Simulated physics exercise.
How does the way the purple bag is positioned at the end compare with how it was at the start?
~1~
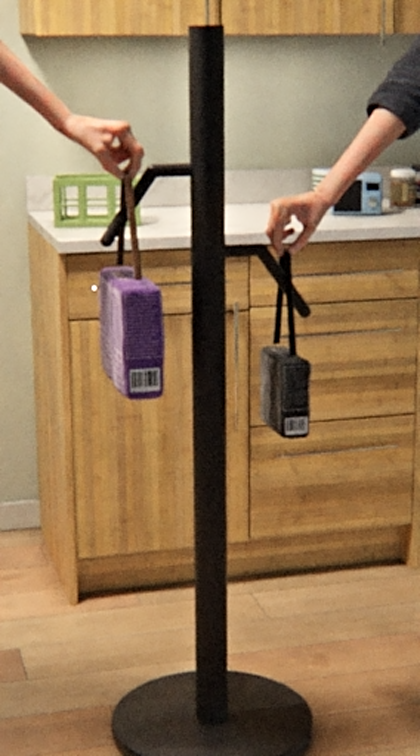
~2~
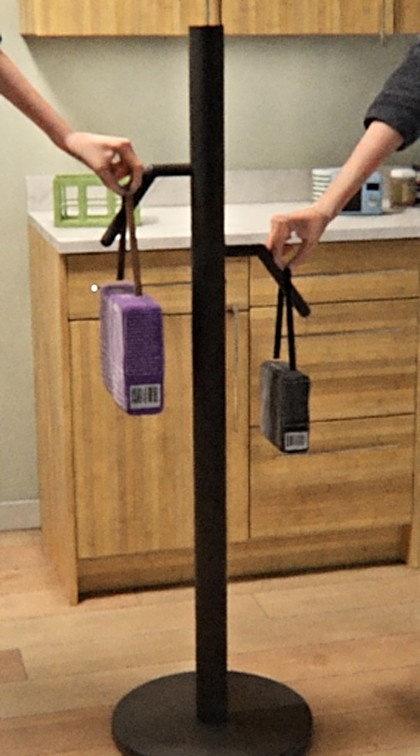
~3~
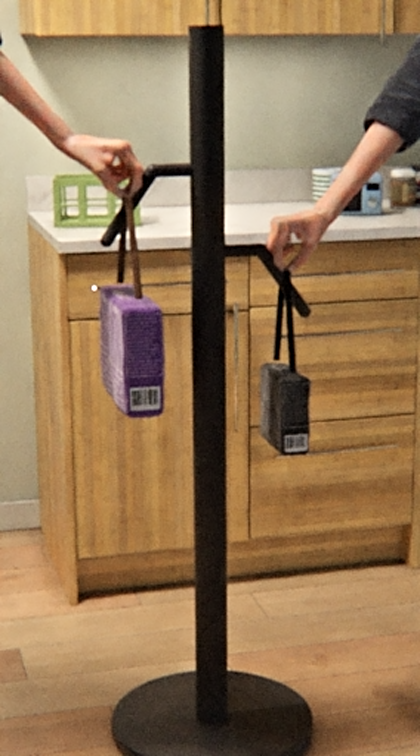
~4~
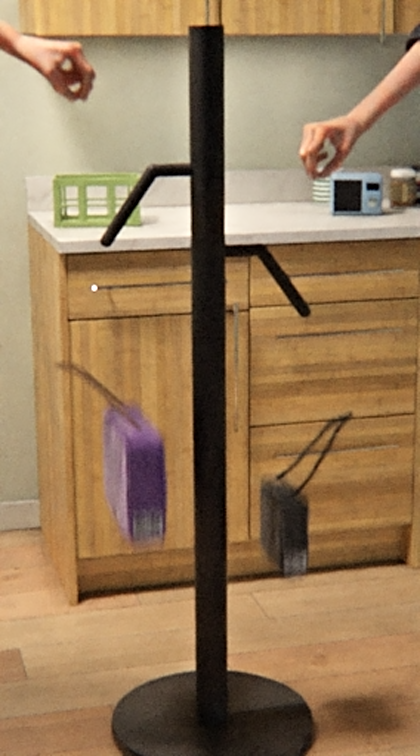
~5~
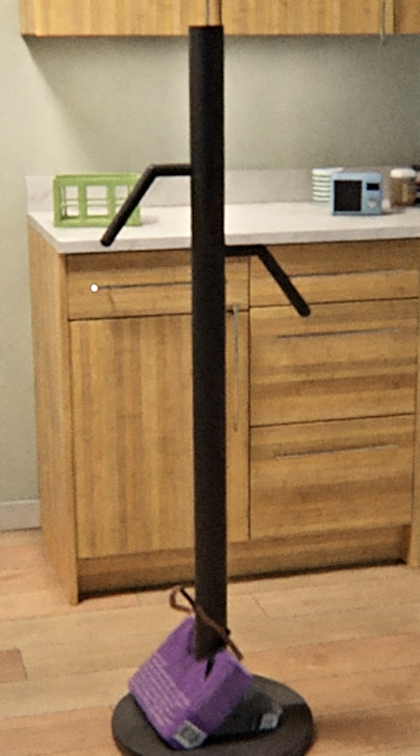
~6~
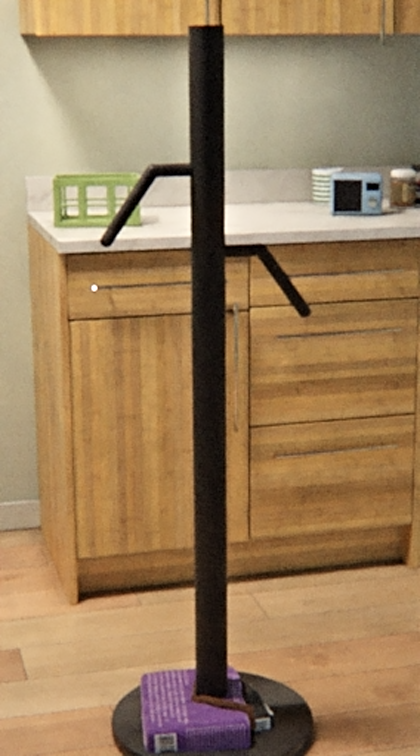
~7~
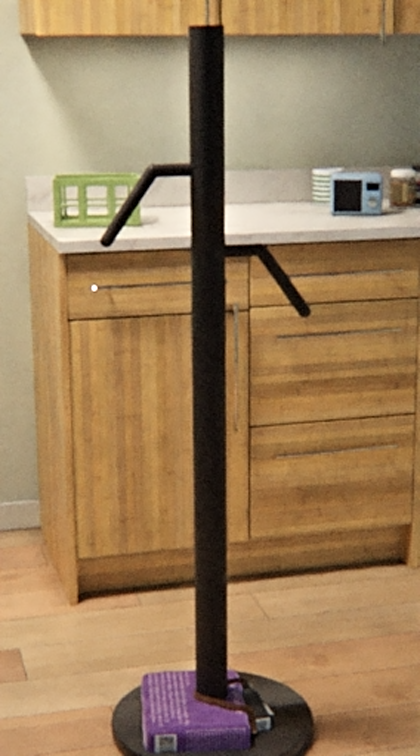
At the start the purple bag hung upright from a hand beside the stand, but at the end it was lying on its side at the foot of the stand.
